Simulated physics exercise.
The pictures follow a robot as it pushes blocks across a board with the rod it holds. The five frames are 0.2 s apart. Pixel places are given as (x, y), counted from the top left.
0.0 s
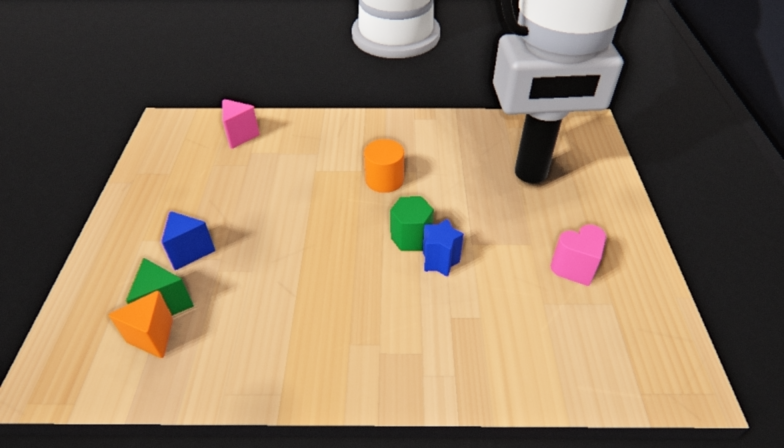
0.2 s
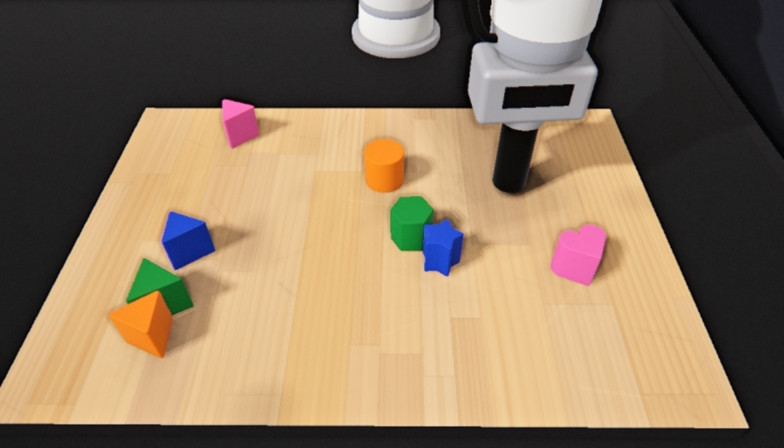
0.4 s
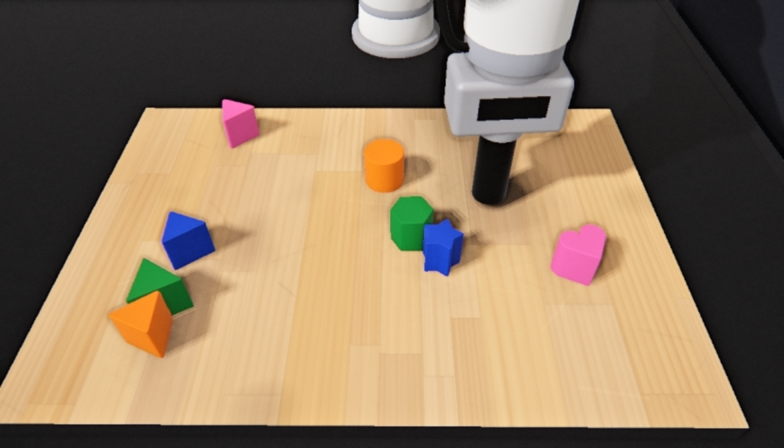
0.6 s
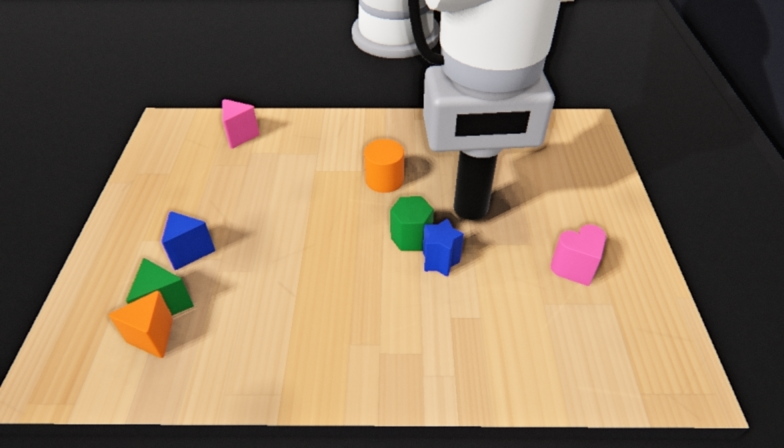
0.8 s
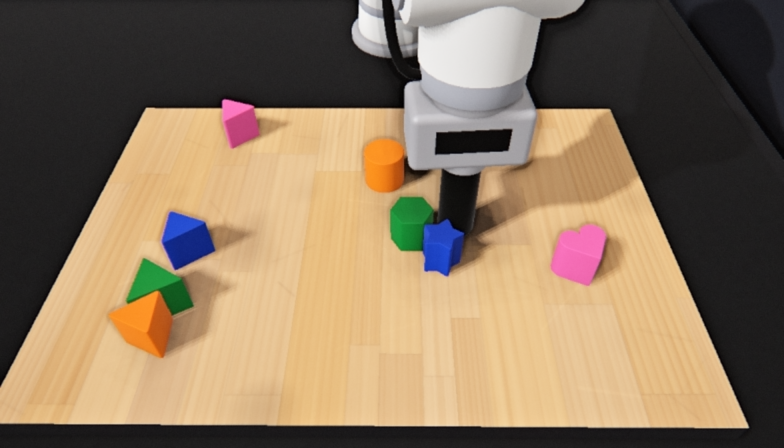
The robot arm moves its black rod left and nearer, beside the blue star-shaped block.
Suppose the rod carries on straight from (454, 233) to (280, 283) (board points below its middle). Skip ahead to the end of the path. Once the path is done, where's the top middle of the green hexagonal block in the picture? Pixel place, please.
The top centre is at (337, 207).
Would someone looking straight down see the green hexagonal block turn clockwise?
The answer is yes.
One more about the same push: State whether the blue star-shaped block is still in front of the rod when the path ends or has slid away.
When the path ends, it will lie beside or behind the rod.
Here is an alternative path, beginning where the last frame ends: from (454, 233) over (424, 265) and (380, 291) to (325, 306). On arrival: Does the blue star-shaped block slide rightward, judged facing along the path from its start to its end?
I believe not.
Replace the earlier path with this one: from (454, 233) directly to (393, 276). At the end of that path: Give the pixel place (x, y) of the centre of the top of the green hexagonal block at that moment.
My estimate: (383, 215).
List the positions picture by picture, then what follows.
The first frame shows tip of the rod at (531, 173), middles of tops, green hexagonal block at (412, 209), blue star-shaped block at (443, 233).
The second frame shows rod at (509, 182), nothing pushed.
The third frame shows rod at (488, 194), nothing pushed.
The fourth frame shows rod at (471, 208), nothing pushed.
The fifth frame shows rod at (455, 225), green hexagonal block at (412, 209), blue star-shaped block at (443, 233).
The first path, step by step. One third of the way, rod at (398, 241); green hexagonal block at (363, 211), turned 55° clockwise; blue star-shaped block at (430, 242), turned 65° anticlockwise.
Two thirds of the way, rod at (339, 258); green hexagonal block at (337, 207), turned 95° clockwise; blue star-shaped block at (430, 242), turned 65° anticlockwise.
At the end, rod at (278, 275); green hexagonal block at (337, 207), turned 95° clockwise; blue star-shaped block at (430, 242), turned 65° anticlockwise.
